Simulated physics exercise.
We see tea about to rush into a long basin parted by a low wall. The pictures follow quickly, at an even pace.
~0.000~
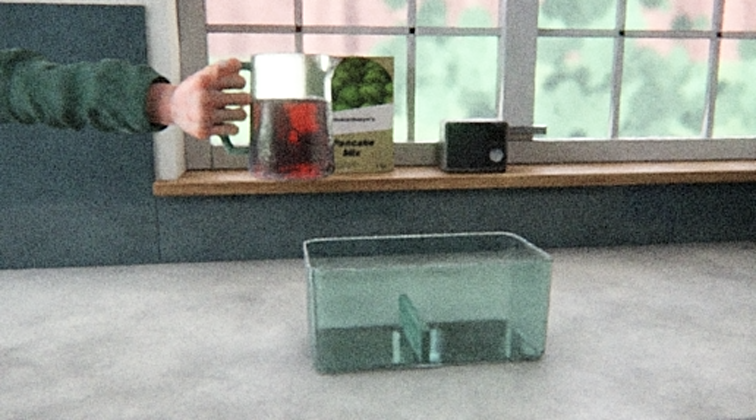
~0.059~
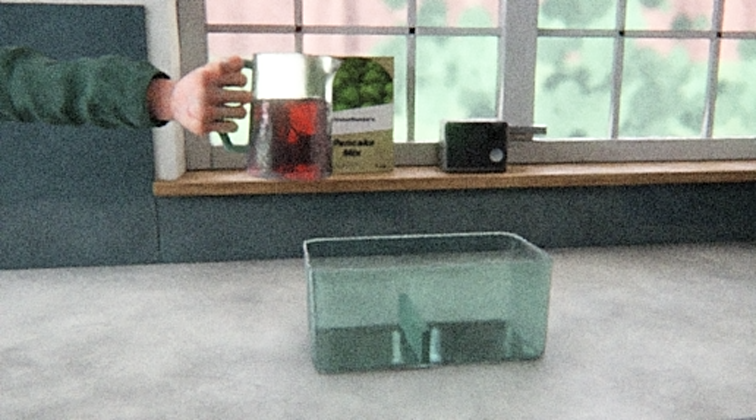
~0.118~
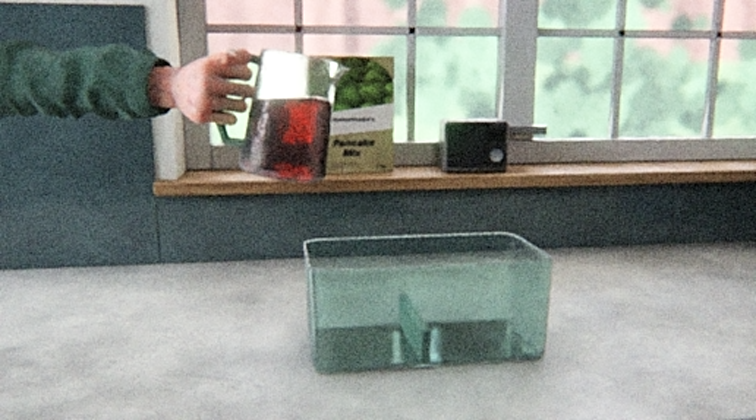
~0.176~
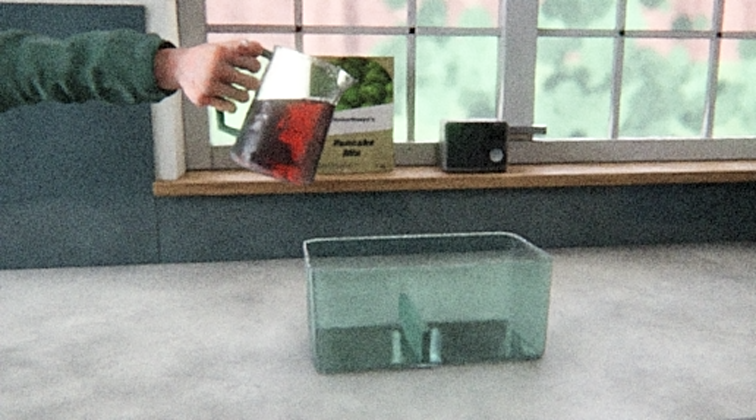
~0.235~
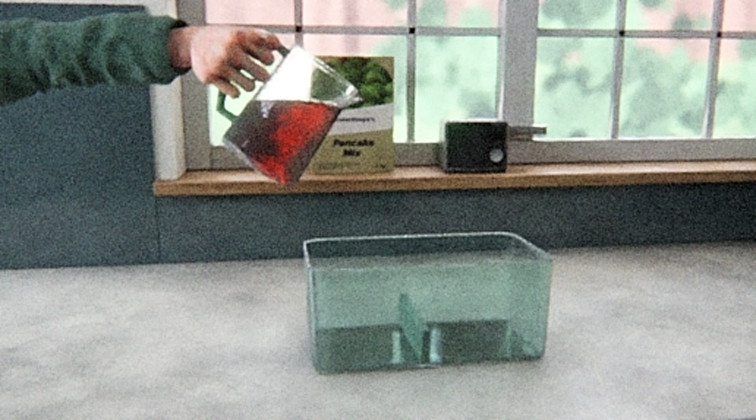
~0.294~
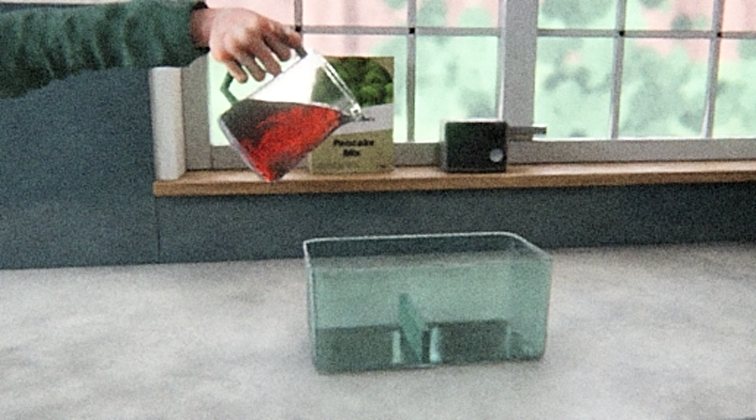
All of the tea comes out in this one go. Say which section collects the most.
Most lies in the left part.
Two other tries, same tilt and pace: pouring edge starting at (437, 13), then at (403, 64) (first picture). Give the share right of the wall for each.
First some 55, then 85 per cent.
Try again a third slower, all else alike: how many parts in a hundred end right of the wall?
Close to 40 per cent.
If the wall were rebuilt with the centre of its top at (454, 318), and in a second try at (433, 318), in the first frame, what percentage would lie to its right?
The first gives 15 %, the second 15 %.
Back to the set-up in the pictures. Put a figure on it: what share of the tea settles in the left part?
Near 70 %.
After 0.55 s the tilt is 111° and 64 per cent is still to pour, 7 is left of the wall and 0 right of it.
After 0.73 s the tilt is 116° and 16 per cent is still to pour, 50 is left of the wall and 14 right of it.
After 0.92 s the tilt is 116° and 2 per cent is still to pour, 63 is left of the wall and 29 right of it.
After 1.13 s the tilt is 116° and 0 per cent is still to pour, 69 is left of the wall and 30 right of it.
In the end 69 per cent lies left of the wall, 30 right of it and 2 outside.
